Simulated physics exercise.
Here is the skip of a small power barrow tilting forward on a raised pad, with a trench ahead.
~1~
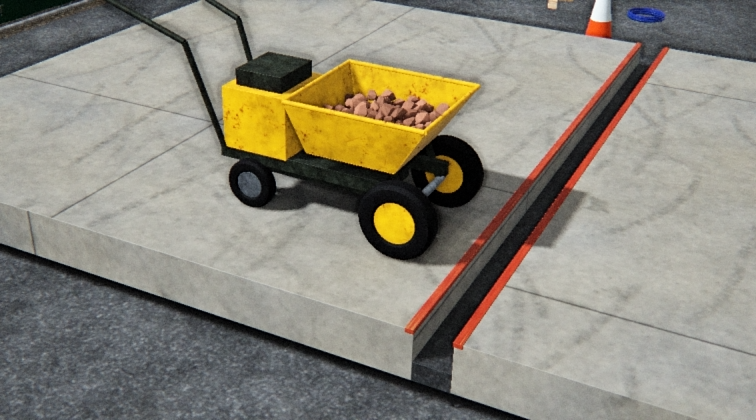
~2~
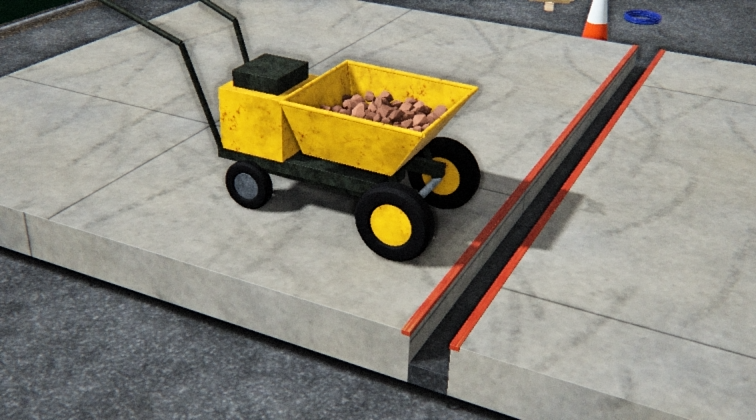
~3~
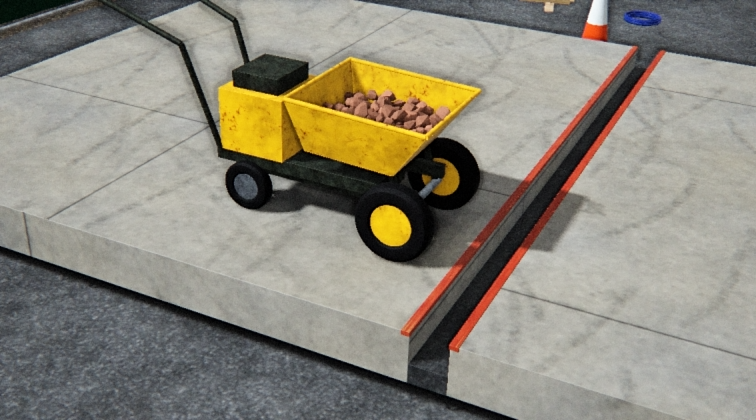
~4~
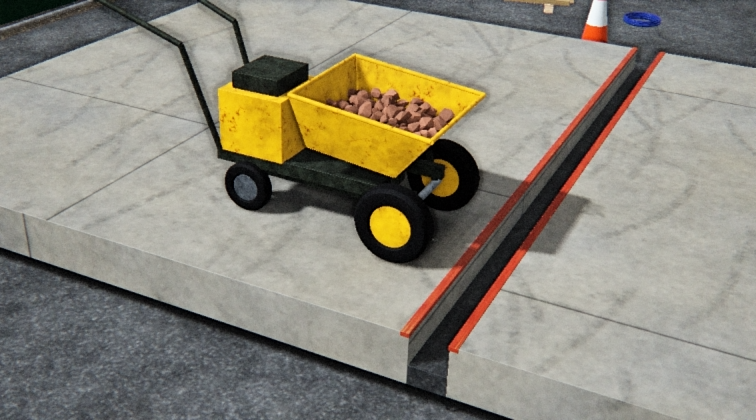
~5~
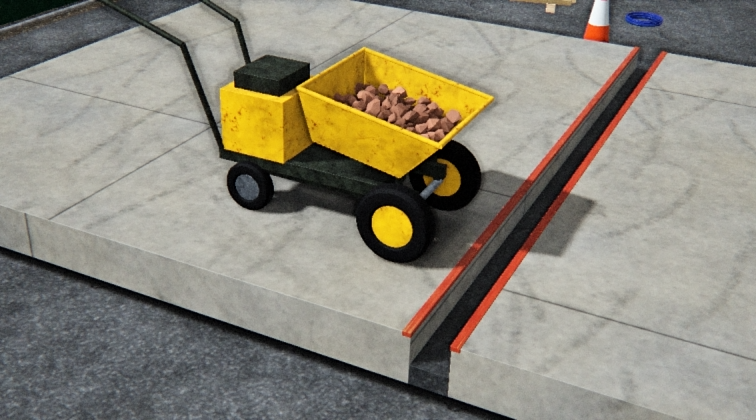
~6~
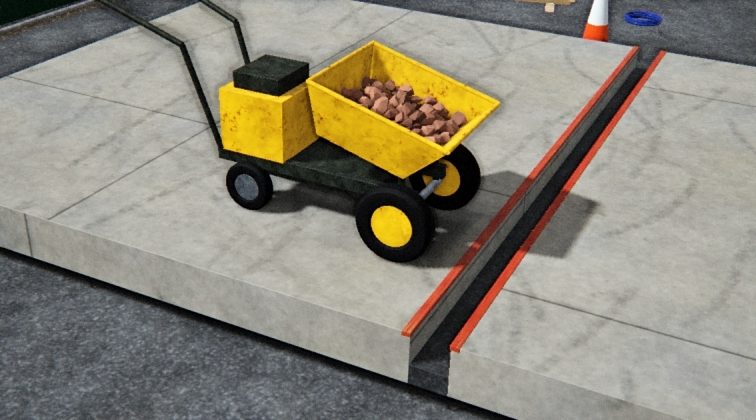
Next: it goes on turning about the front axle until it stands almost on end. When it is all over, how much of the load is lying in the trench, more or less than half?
By then the trench holds less than half of it.
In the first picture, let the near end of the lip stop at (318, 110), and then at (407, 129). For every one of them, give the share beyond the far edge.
The first gives 0 %, the second 50 %.
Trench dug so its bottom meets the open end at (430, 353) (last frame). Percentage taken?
Roughly 0 in a hundred.
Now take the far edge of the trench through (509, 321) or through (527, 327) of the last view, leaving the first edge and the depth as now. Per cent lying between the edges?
Result, try 1: 70 in a hundred; try 2: 90 in a hundred.
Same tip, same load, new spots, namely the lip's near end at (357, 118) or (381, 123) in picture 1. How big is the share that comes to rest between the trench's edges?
Result: Try 1 = 60 %, try 2 = 80 %.
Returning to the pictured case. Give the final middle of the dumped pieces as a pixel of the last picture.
Somewhere around (549, 260) in the last picture.
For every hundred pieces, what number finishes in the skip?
Share in the skip: Around 15 %.
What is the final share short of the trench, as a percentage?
0 percent.
Soon after the last picture, skip tipped steeply; all in the skip.
A little later, skip tipped right over; most in the skip; a small part beyond it.
Later still, skip tipped right over; about a quarter in the skip; a stray few in or heaped over the trench; most beyond it.
At rest, skip tipped right over; about a quarter in the skip; a small part in or heaped over the trench; most beyond it.
